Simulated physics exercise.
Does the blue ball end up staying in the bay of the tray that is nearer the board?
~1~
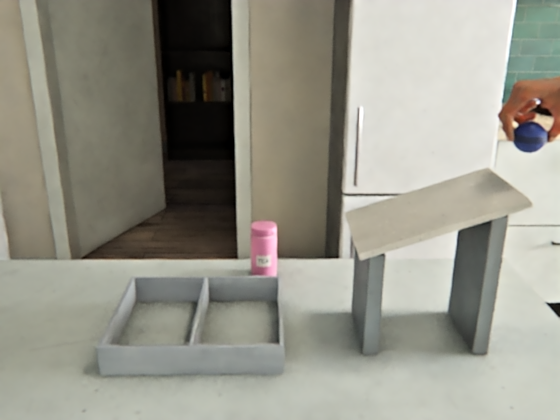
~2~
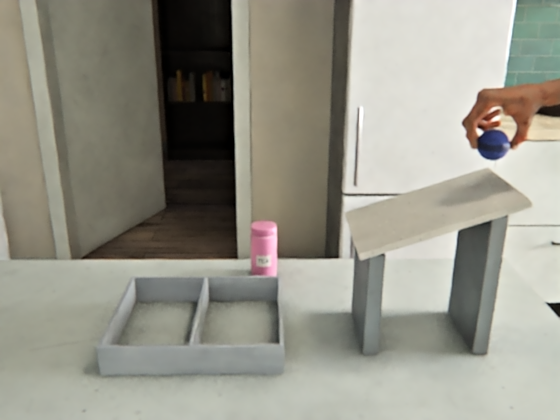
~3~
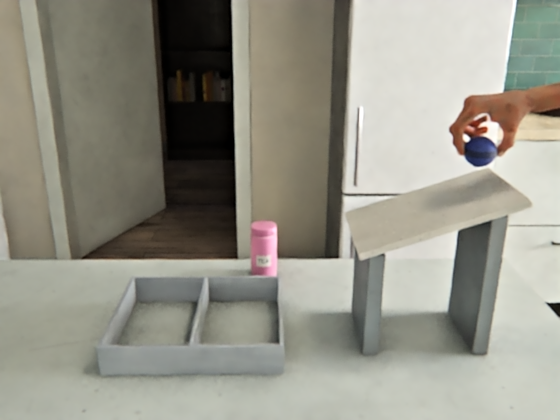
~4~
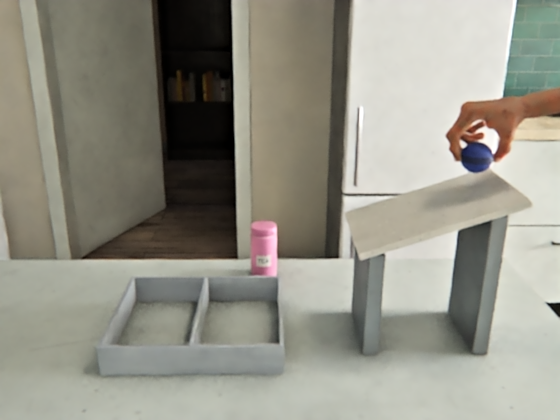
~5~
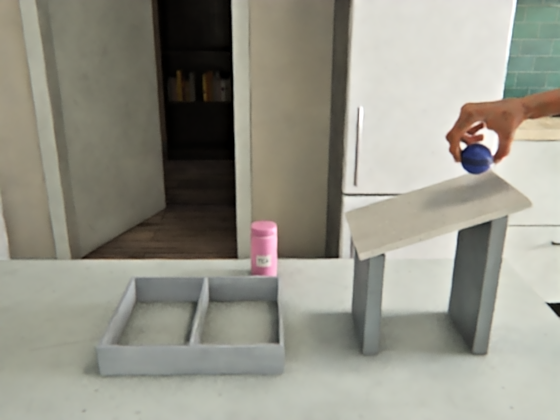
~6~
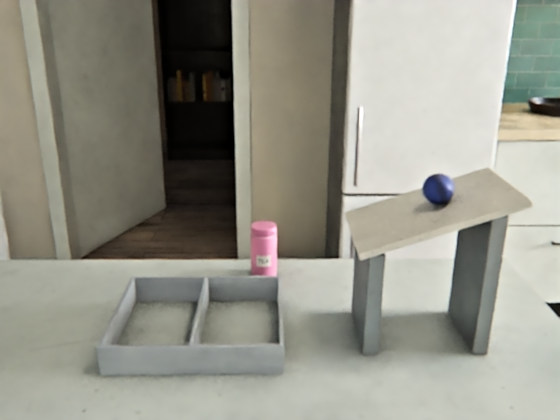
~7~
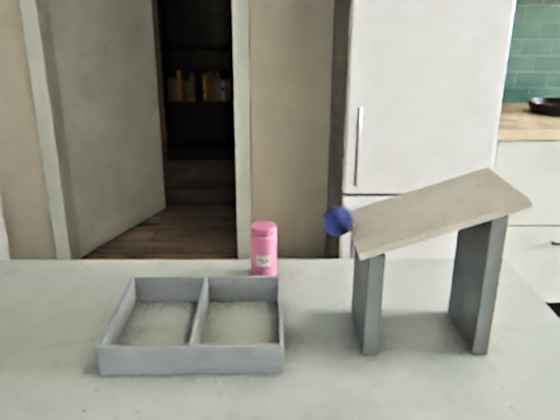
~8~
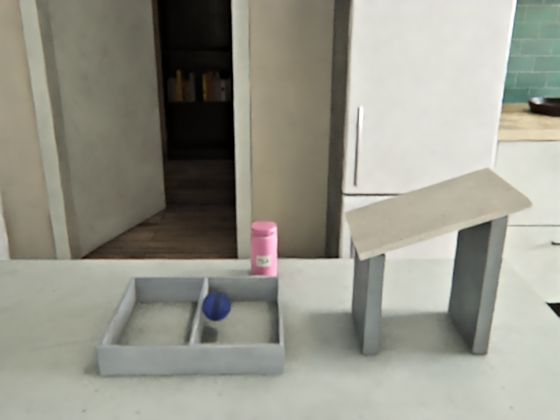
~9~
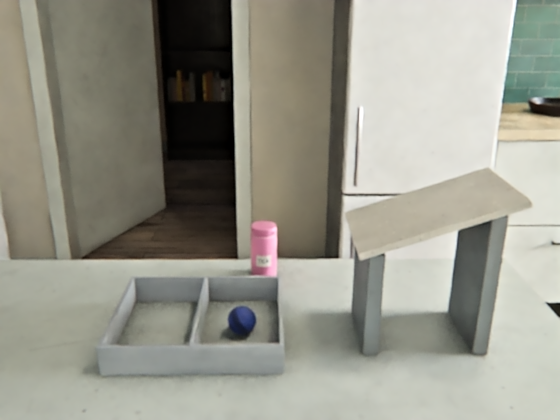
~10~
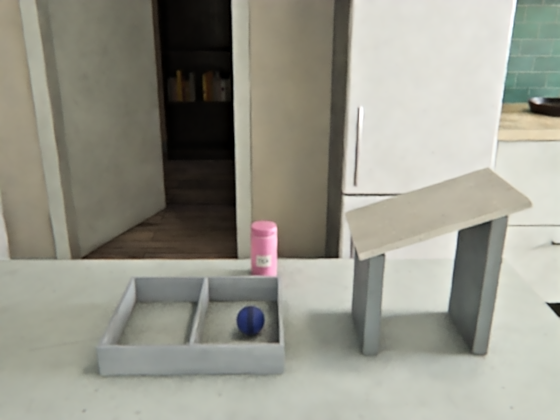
Yes, after rolling off the board and rebounding to the right, the blue ball settles in the bay nearer the board.
